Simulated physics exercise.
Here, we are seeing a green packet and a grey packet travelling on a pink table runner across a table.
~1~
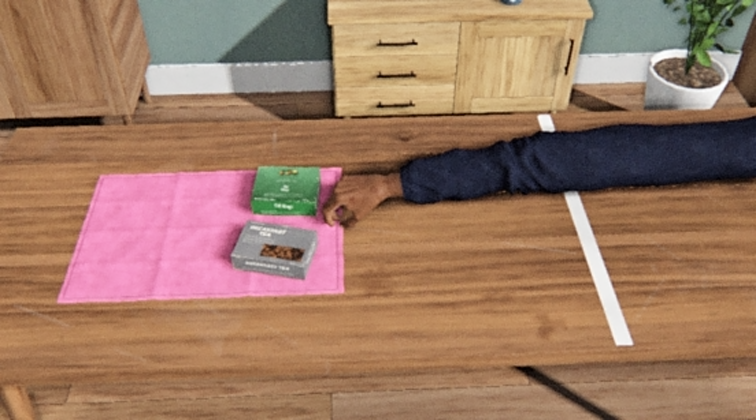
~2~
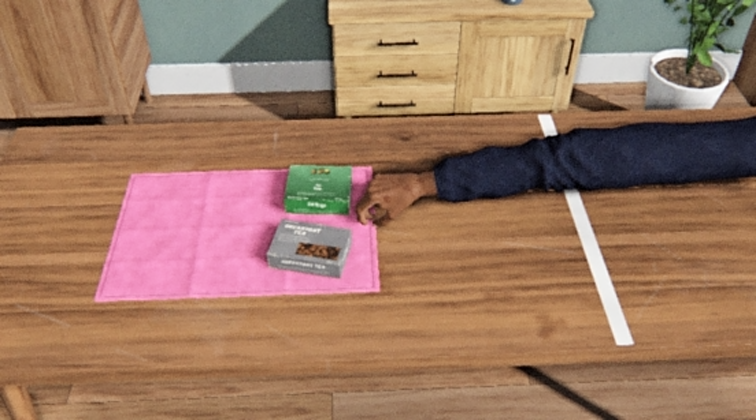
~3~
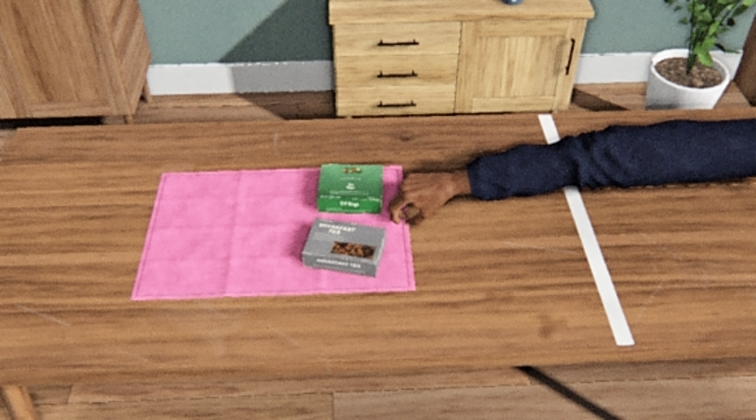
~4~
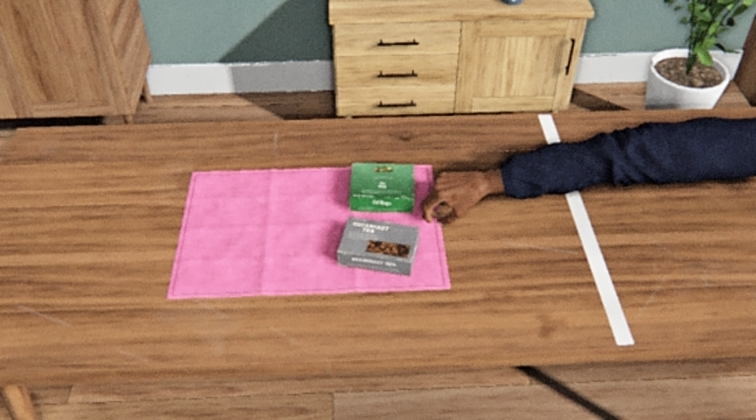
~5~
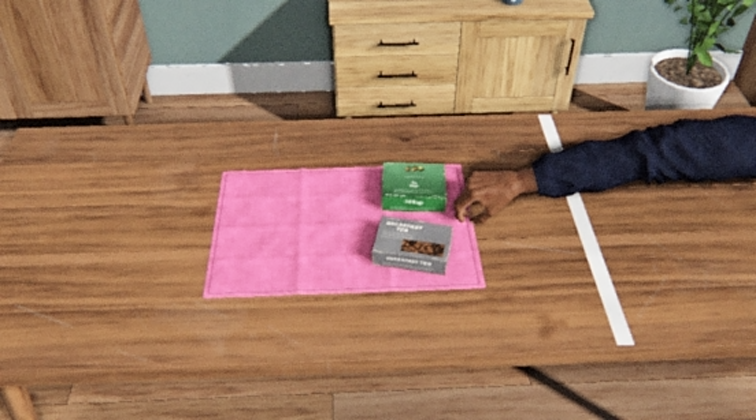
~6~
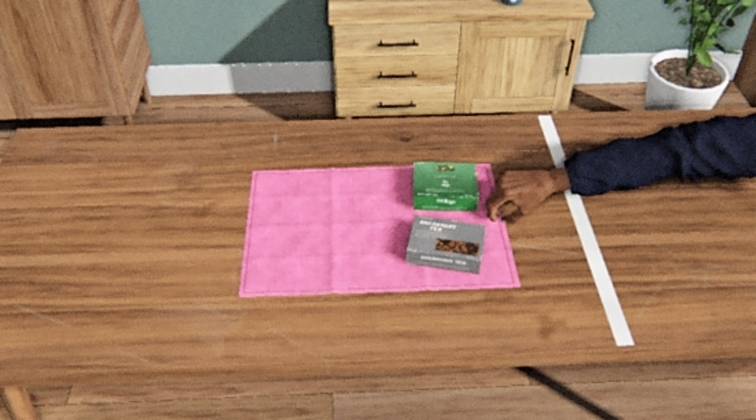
A pink table runner carrying a green packet and a grey packet slid steadily right across a wooden table, as a hand gripping its edge drew it toward a white strip of tape.
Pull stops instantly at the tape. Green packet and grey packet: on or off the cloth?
Green packet off, grey packet off.
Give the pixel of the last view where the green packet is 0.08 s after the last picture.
Approx. position: (494, 185).
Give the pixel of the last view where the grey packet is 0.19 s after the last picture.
Its middle is somewhere near (567, 240).
Then, 0.08 s on from there, hem short of the tape; green packet on the cloth near (495, 185); grey packet on the cloth near (501, 242).
Then, 0.19 s on from there, hem at the tape; green packet on the cloth near (556, 183); grey packet on the cloth near (567, 240).
In the end, hem at the tape; green packet ahead of the hem near (615, 182); grey packet ahead of the hem near (625, 239). The green packet shoots off the front and the grey packet slides clear of the cloth.
